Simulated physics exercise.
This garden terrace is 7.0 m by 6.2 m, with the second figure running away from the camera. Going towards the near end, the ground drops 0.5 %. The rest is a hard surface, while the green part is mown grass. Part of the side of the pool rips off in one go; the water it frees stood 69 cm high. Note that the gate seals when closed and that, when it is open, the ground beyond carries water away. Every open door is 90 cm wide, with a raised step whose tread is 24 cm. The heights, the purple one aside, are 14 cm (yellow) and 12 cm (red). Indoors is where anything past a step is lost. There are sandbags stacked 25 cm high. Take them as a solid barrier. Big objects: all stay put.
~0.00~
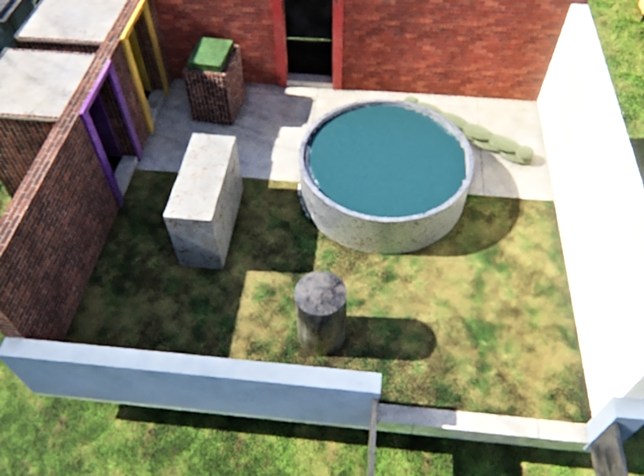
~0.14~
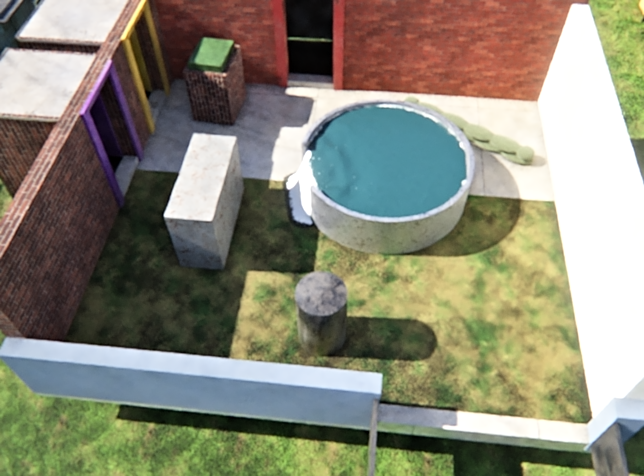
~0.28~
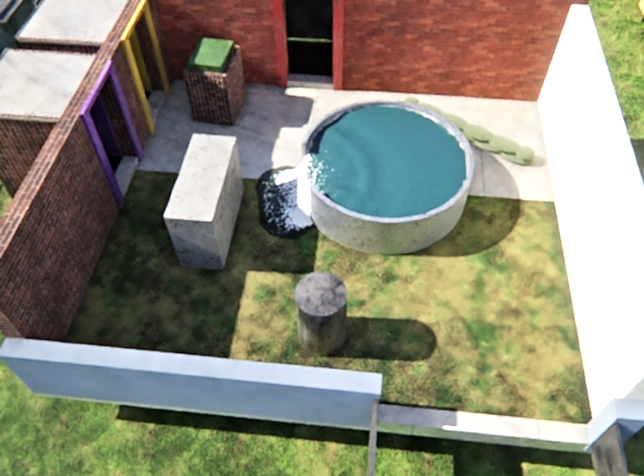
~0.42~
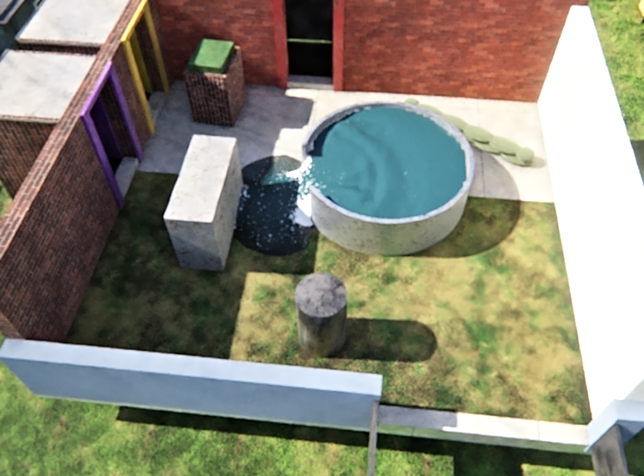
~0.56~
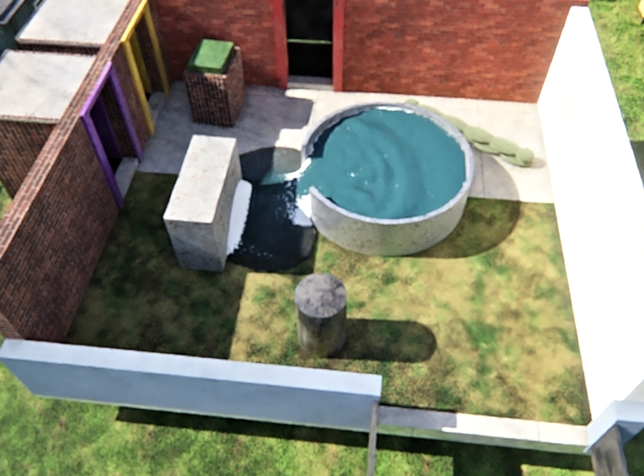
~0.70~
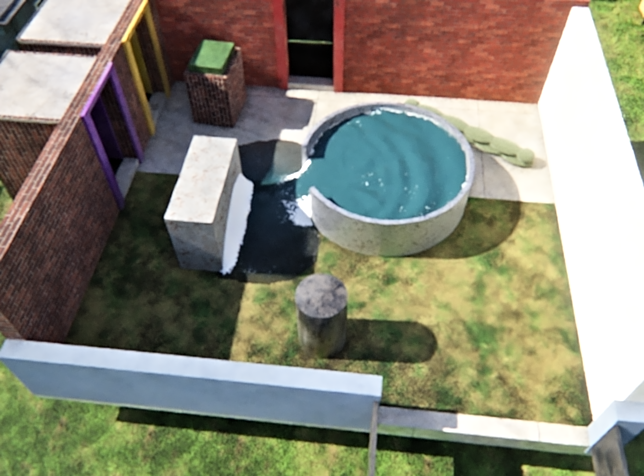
A round pool in a walled garden splitting open on its left side, water spilling across grass and against a pale block.
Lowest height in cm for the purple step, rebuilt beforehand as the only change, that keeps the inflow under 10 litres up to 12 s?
9.5 cm.
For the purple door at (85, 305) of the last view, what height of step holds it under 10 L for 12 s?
Close to 10.5 cm at the least.
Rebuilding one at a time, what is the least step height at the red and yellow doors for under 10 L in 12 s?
You'd want some 6.5 cm at red and some 20 cm at yellow.
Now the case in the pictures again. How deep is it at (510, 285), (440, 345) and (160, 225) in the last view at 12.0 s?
Approx. 6 / 5 / 11 cm.
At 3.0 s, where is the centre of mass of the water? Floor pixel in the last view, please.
I'd put it close to (319, 209).
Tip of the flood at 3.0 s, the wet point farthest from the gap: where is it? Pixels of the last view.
Close to pixel (53, 371).
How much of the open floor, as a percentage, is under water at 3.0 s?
I'd say near 45 percent.
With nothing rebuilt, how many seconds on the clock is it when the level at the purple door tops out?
I'd say near 7.5 seconds.
After 1.4 s water covers 20 % of the floor, deepest (50 cm) near (246, 201); it has not reached the purple door.
After 3.0 s water covers 45 % of the floor, deepest (33 cm) near (244, 209); 8 cm at the purple door, 0 litres in over its 14 cm step.
After 12.0 s water covers 95 % of the floor, deepest (12 cm) near (53, 371); 10 cm at the purple door, 0 litres in over its 14 cm step.
At the purple door as built, the water arrived by 1.5 s and peaked near 12 cm at 7.4 s.
Run again over the same 12 s with other heights there, 28 litres in over 8 cm, 5 litres over 10.5 cm. The limit of 10 litres is kept from about 9.5 cm up.
